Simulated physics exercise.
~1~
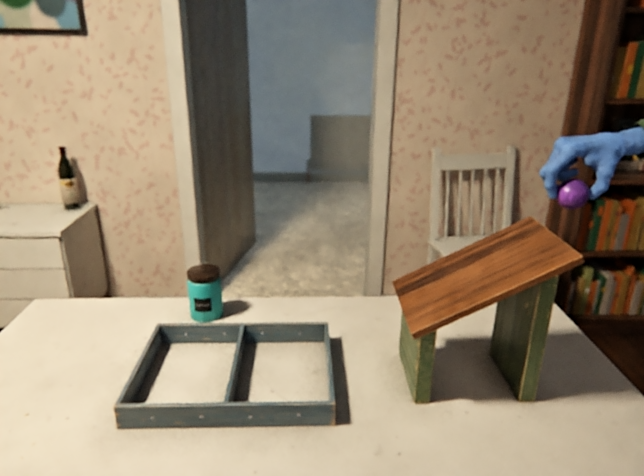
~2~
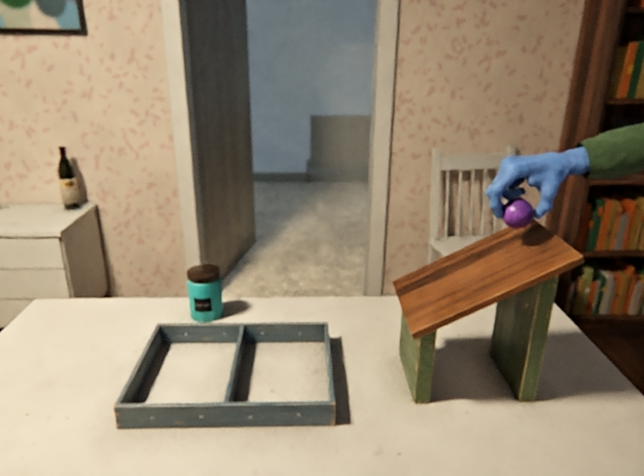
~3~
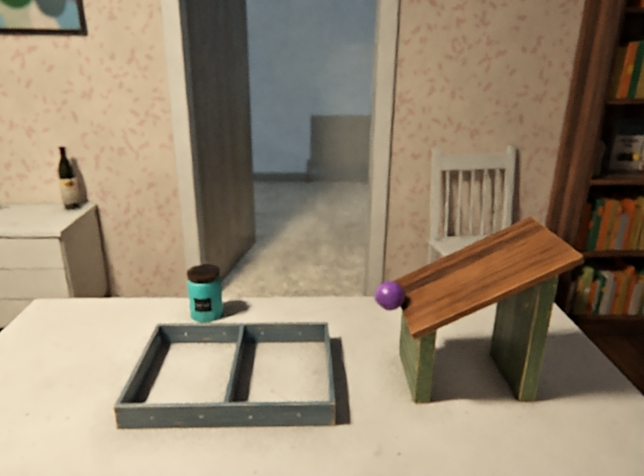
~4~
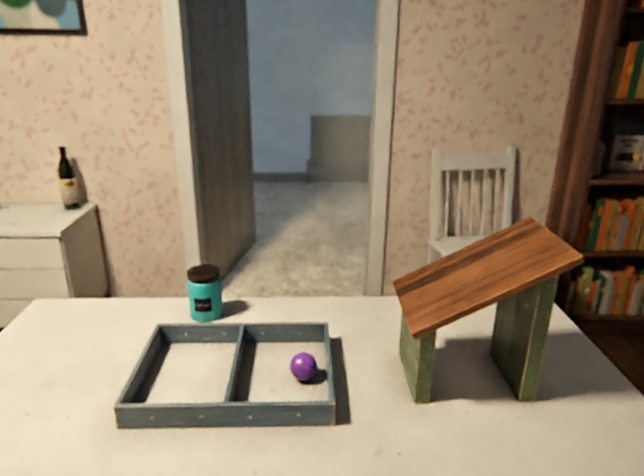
A small purple ball, held by a blue-gloved hand at the right, starts above a sloping wooden board on green supports, seen from a fixed view facing a pale table in a room with an open doorway. To the left lie a blue-grey tray with two bays and a turquoise jar with a dark lid behind it. The hand moves the ball left to the board, then lets go and withdraws. The ball travels down the slope and leaves its lower left edge. It ends inside the tray's right bay, nearer the board, while the jar stays put.
